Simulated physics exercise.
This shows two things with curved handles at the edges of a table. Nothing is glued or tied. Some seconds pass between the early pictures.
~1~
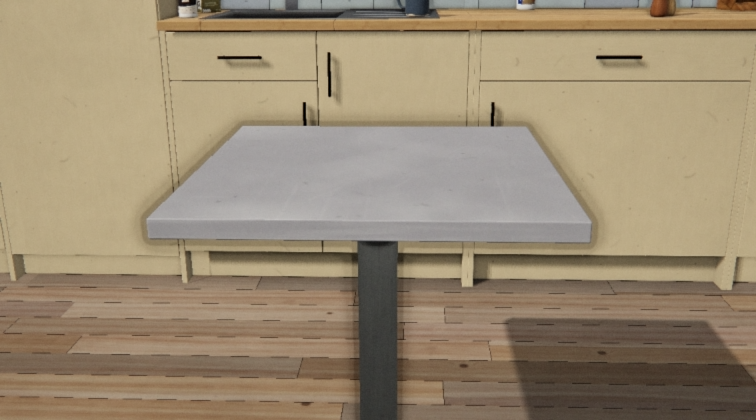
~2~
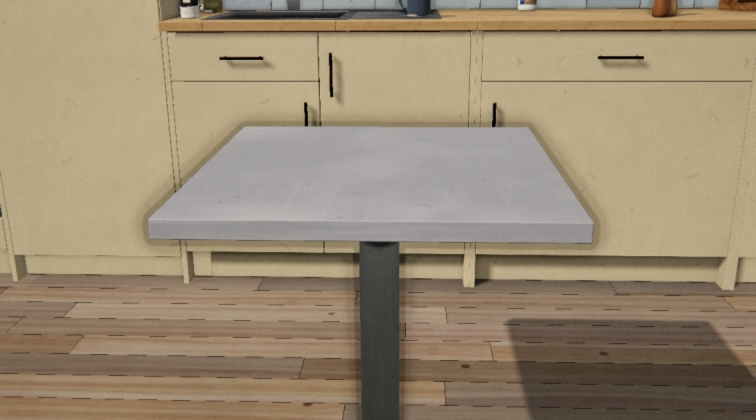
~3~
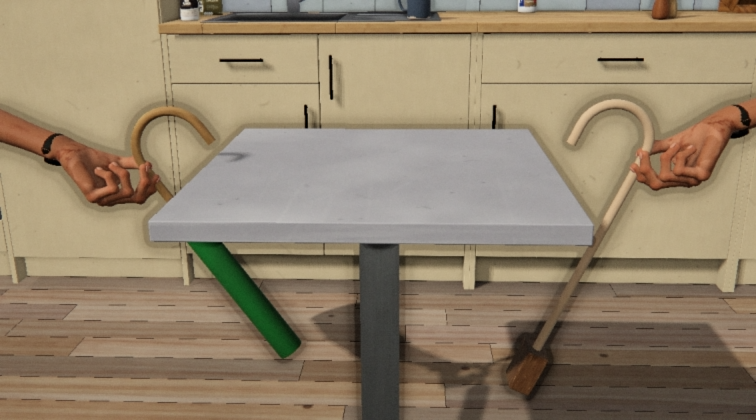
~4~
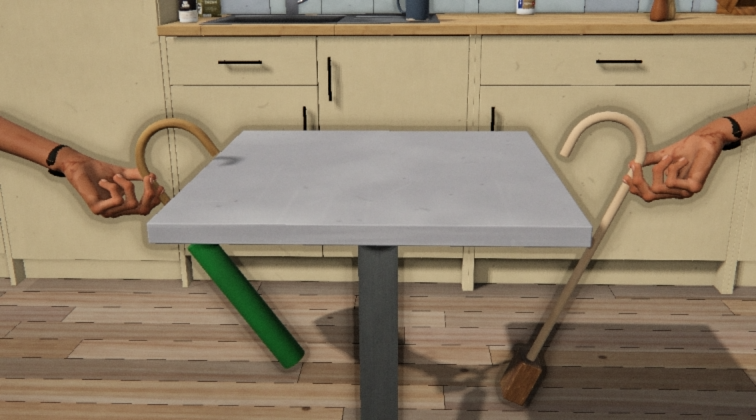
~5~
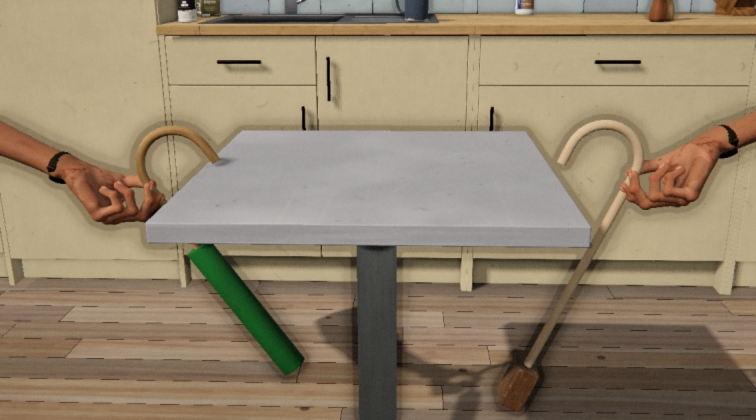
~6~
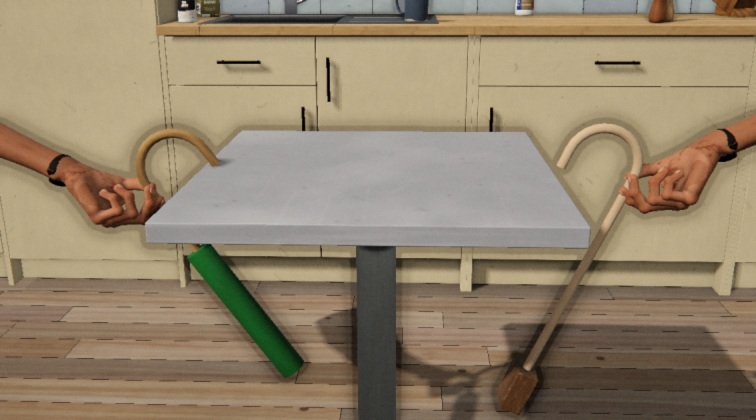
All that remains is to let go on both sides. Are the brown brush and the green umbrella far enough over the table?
The brown brush drops past the edge, the green umbrella remains in place.
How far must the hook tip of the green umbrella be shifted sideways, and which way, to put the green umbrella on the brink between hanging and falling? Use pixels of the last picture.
About 12 pixels left.
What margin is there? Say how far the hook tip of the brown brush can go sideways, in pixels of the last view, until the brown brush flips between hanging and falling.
Roughly 8 pixels left.
Then, 0.34 s on from there, brown brush at the bottom near (556, 405); green umbrella at rest near (235, 253).
Then, 0.54 s on from there, brown brush on its way down; green umbrella at rest near (233, 253).
In the end, the brown brush falls to the floor; the green umbrella stays hooked on the edge, near (237, 253).
